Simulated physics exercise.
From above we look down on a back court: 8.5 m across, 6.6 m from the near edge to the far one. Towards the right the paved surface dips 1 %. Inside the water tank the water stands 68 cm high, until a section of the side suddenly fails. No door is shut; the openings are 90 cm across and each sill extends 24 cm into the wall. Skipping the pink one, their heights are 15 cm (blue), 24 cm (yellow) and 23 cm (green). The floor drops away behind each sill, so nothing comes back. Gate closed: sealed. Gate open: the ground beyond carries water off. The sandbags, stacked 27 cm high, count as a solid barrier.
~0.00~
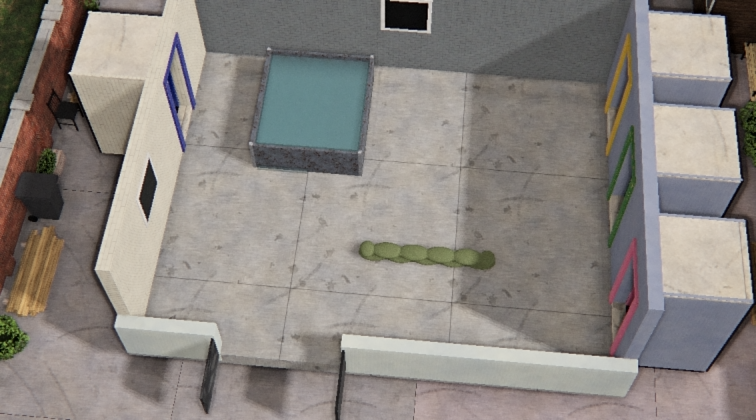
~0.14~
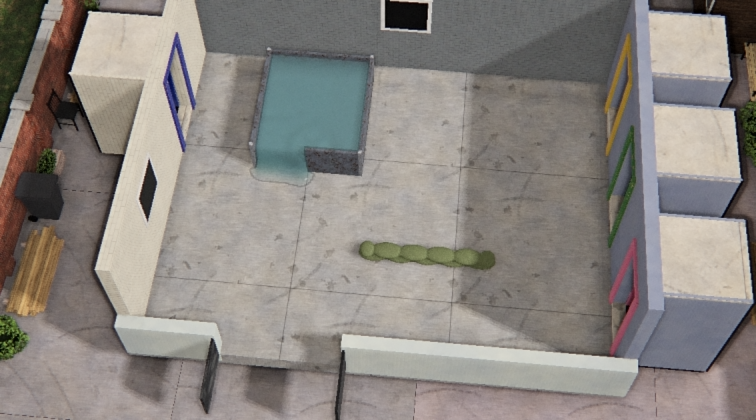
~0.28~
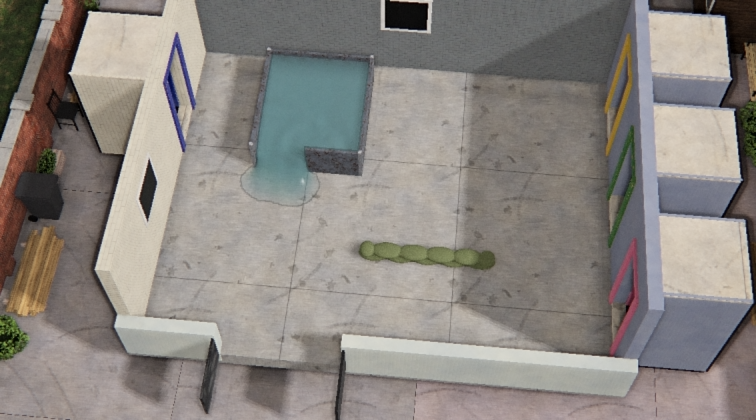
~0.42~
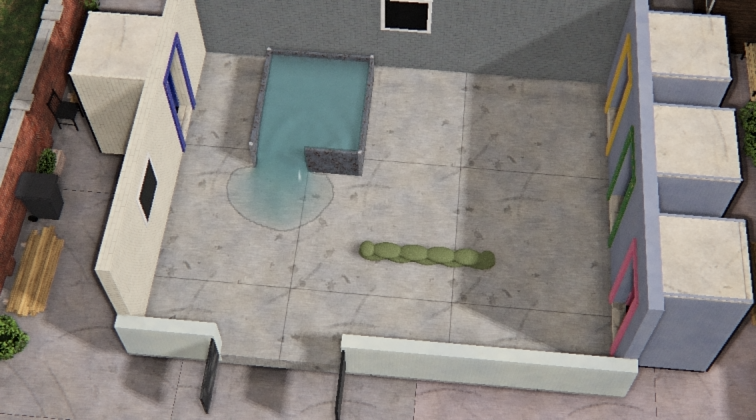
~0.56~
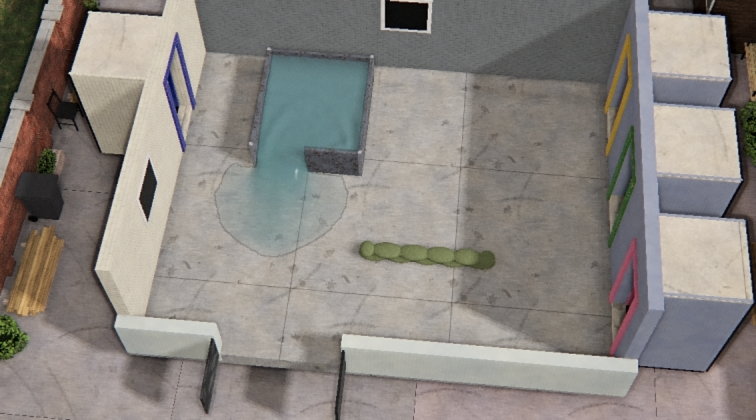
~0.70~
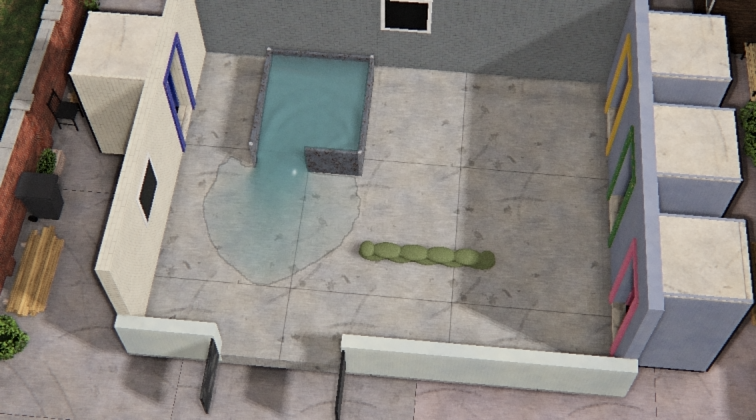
Paved walled court seen from above, with water pouring from a gap in a tank's front and spreading across the floor.
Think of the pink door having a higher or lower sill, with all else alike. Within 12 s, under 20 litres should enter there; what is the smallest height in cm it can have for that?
Around 7.5 cm.
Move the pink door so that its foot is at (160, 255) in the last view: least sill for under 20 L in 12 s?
Something near 13.0 cm.
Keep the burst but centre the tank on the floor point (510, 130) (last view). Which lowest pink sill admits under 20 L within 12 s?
In that case about 17 cm.
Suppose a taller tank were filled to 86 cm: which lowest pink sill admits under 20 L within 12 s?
You'd need a step of close to 10.5 cm.
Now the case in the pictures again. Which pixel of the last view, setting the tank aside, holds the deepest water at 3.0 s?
Near pixel (161, 291).
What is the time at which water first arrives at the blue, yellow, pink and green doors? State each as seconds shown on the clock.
So blue sees it at 3.6 s, yellow at 9.5 s, pink at 4.5 s and green at 7.0 s.
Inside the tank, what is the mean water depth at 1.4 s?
Near 51 cm, averaged.
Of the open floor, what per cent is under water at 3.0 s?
I'd say near 30 percent.
After 1.4 s water covers 25 % of the floor, deepest (37 cm) near (279, 177); it has not reached the pink door.
After 3.0 s water covers 30 % of the floor, deepest (32 cm) near (161, 291); it has not reached the pink door.
After 12.0 s water covers 70 % of the floor, deepest (10 cm) near (592, 375); 10 cm at the pink door, 5 litres in over its 10 cm sill.
At the pink door as built, the water arrived by 4.8 s and peaked near 14 cm at 7.4 s.
With a sill of 6 cm, 38 litres would have come in within the 12 s; with 8.5 cm, 11 litres. So under 20 litres takes about 7.5 cm.
